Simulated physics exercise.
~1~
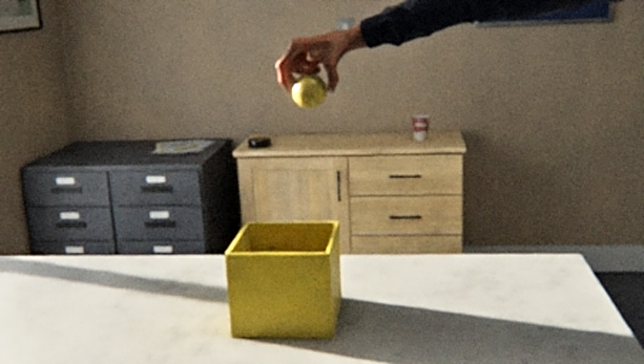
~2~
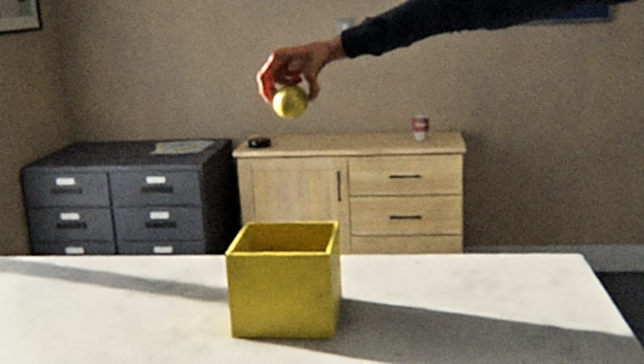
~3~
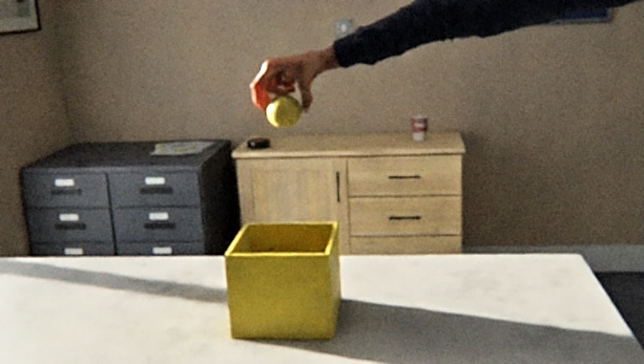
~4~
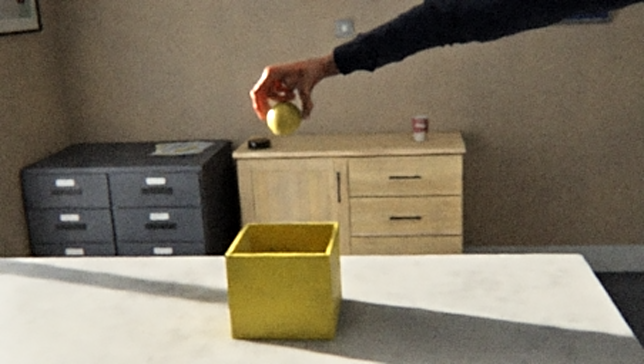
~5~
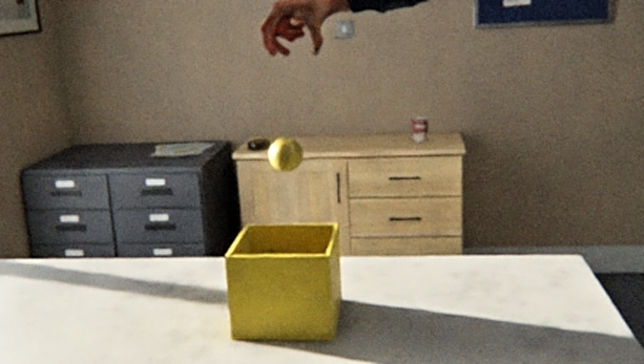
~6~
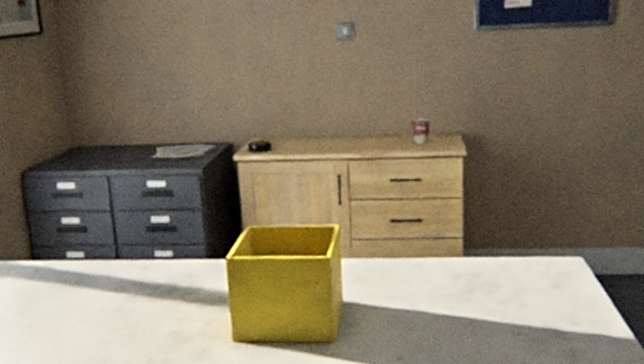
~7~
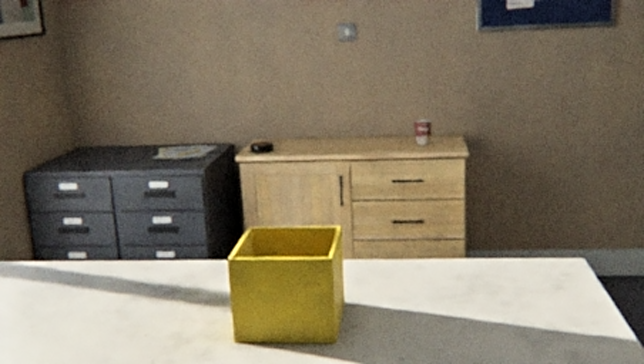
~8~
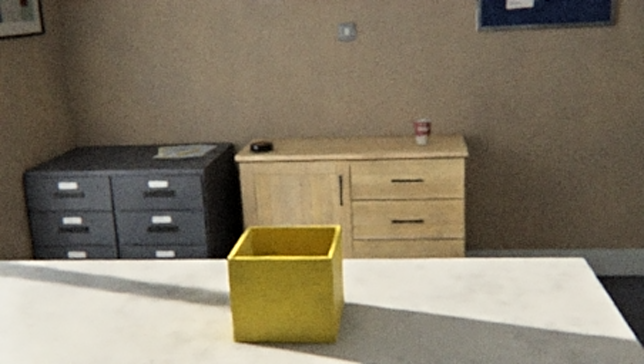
A yellow apple is released by a hand above a yellow crate and drops inside.
